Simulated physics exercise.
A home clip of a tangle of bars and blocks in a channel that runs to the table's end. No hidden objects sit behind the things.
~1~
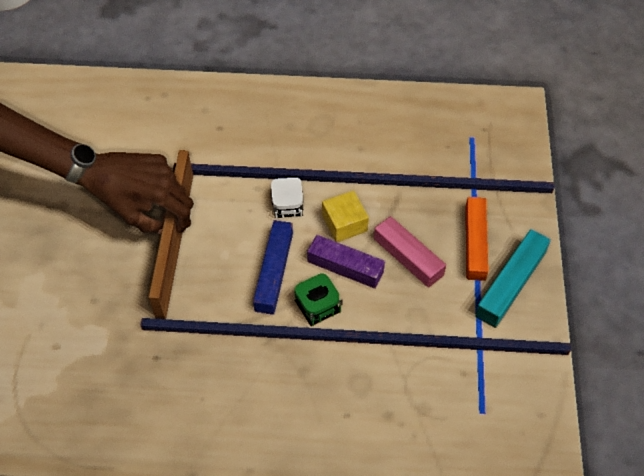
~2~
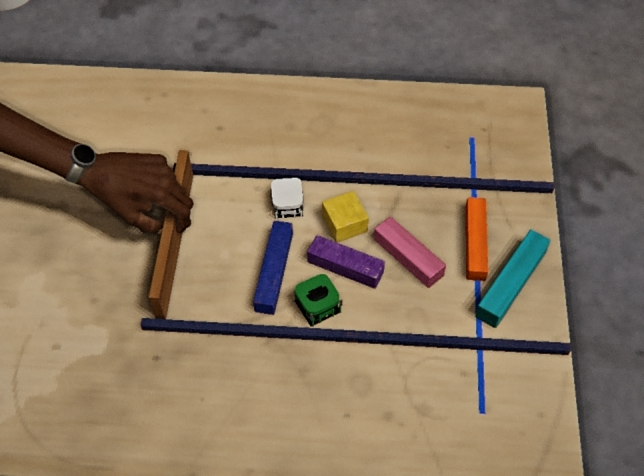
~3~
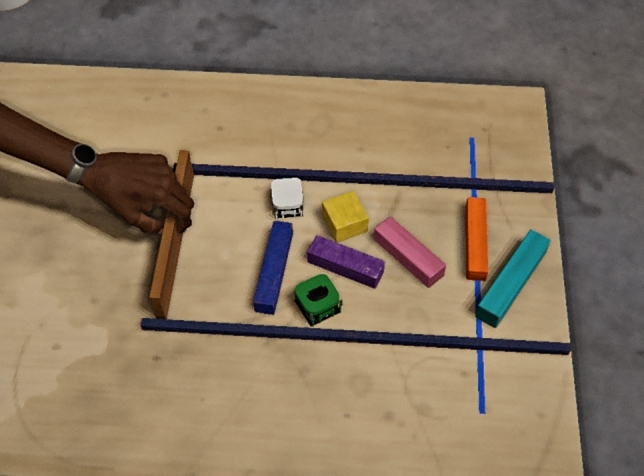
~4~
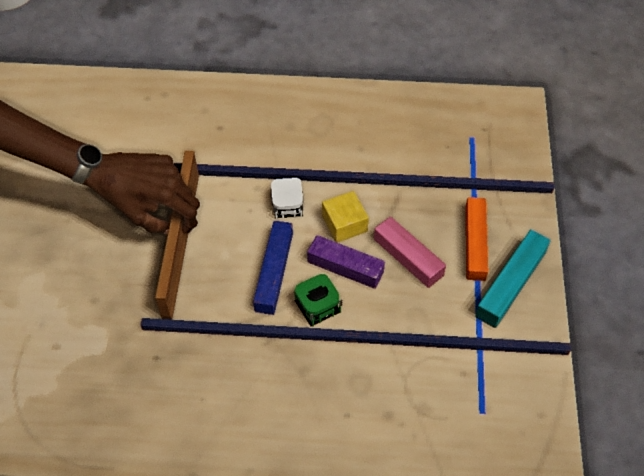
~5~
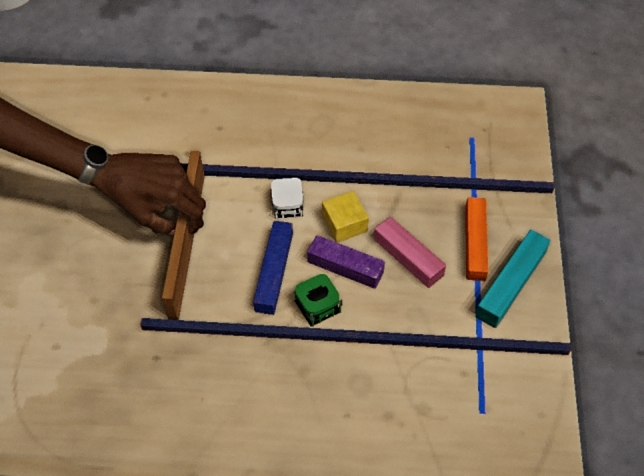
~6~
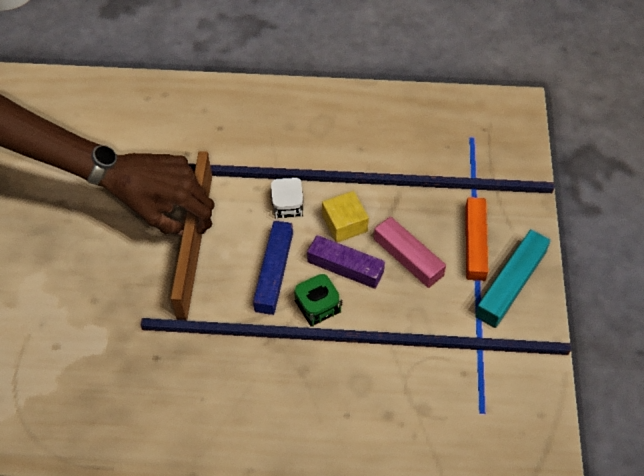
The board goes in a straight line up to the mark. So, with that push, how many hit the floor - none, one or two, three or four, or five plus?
I'd say one or two.
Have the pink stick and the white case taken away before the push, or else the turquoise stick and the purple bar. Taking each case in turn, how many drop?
Falls come to 1 the first time and 0 the other time.
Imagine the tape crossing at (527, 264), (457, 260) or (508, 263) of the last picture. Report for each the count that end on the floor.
Try by try, 5, 1 and 3.
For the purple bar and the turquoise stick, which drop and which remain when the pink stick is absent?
The purple bar stays put; the turquoise stick comes off.
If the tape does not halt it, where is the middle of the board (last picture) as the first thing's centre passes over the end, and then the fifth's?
Roughly (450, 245) for the earlier crossing, roughly (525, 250) for the later one.
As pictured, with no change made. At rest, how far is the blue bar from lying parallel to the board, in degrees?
Out of line by around 0°.
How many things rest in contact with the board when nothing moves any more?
Number in contact with it: 2.
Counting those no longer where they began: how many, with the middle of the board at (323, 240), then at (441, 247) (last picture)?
By then 6, and 8.
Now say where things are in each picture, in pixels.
In the first picture, turquoise stick (514, 277); orange stick (477, 238); pink stick (409, 251); board (173, 232); tape (477, 261).
In the second picture, orange stick (476, 238); white case (287, 199).
In the third picture, pink stick (409, 252); yellow block (345, 217).
In the fourth picture, turquoise stick (514, 278); board (178, 233).
In the fifth picture, orange stick (476, 238); purple bar (346, 262).
In the sixth picture, turquoise stick (514, 278); orange stick (476, 238); pink stick (409, 252); board (193, 233); tape (477, 261).
Soon after, none off yet; turquoise stick at rest near (514, 278); orange stick at rest near (476, 238); pink stick moving near (417, 257).
At rest, the number that fall off is one or two; fallen, turquoise stick.
